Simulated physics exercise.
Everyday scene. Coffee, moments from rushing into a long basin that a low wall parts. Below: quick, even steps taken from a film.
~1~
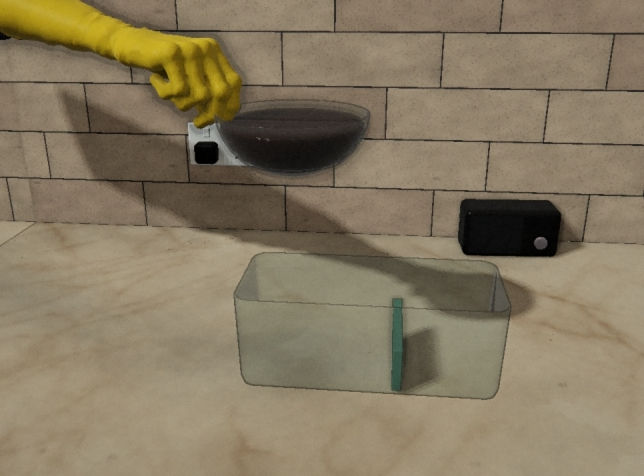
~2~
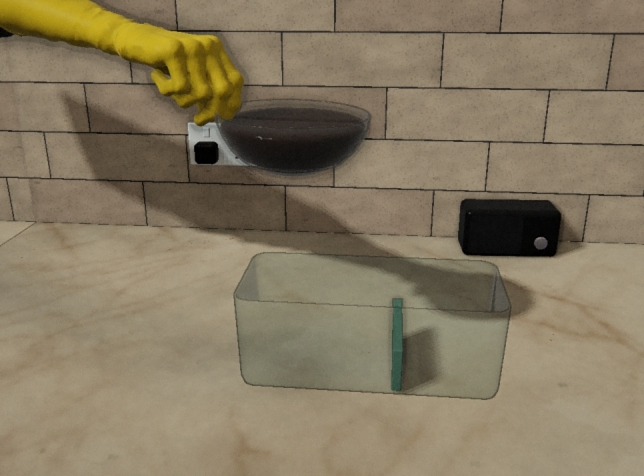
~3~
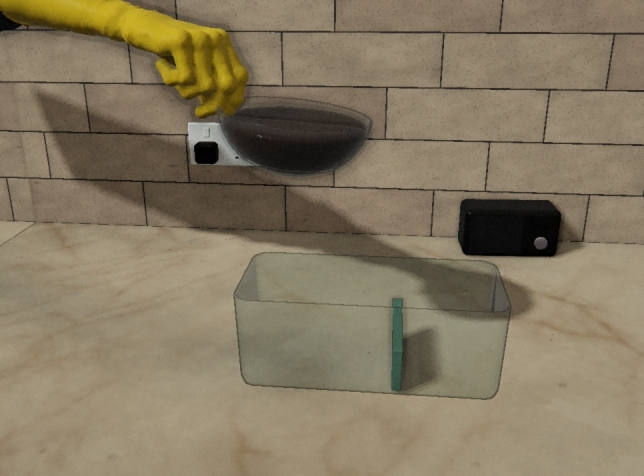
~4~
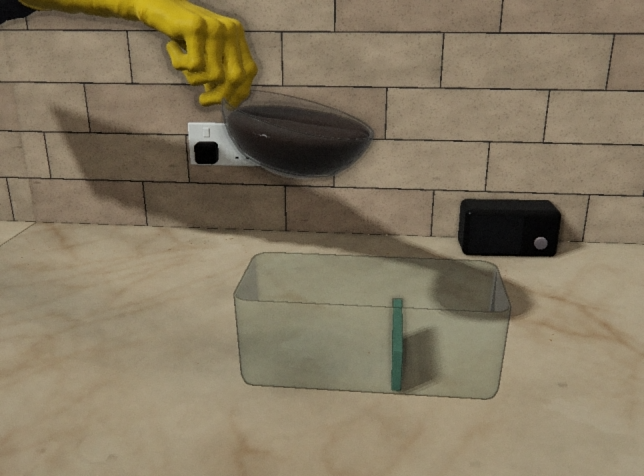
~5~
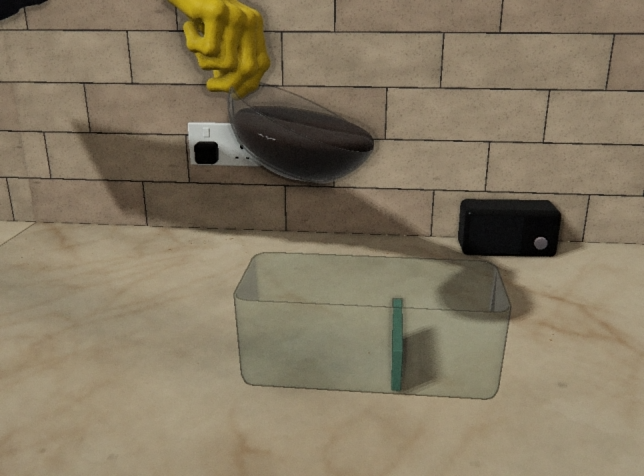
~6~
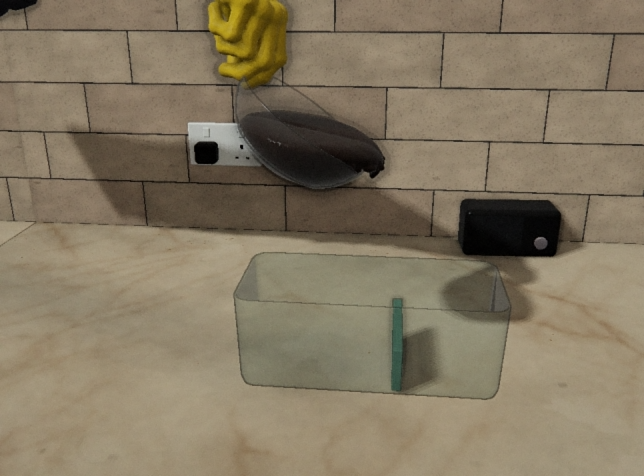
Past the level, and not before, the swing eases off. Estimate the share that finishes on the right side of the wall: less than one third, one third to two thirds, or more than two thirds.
The right side ends up with one third to two thirds.
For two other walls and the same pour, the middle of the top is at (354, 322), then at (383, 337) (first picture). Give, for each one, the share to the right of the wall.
80 per cent, then 50 per cent, roughly.
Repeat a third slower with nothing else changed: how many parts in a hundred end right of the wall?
Around 60 in a hundred.
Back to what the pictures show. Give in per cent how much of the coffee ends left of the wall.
Some 40 per cent.
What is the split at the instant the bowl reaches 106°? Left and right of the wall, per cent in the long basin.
Reading: Left some 15 %, right some 55 %.
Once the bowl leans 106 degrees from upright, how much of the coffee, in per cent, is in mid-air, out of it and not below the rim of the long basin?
Something like 30 per cent of it.
A moment on, the bowl is tipped right over and 1 per cent is still to pour, 14 is left of the wall and 54 right of it.
Next, the bowl is tipped right over and 0 per cent is still to pour, 34 is left of the wall and 38 right of it.
Then the bowl is tipped right over and 0 per cent is still to pour, 41 is left of the wall and 49 right of it.
Later the bowl is tipped right over and 0 per cent is still to pour, 42 is left of the wall and 49 right of it.
Finally, 42 per cent lies left of the wall, 49 right of it and 9 outside.
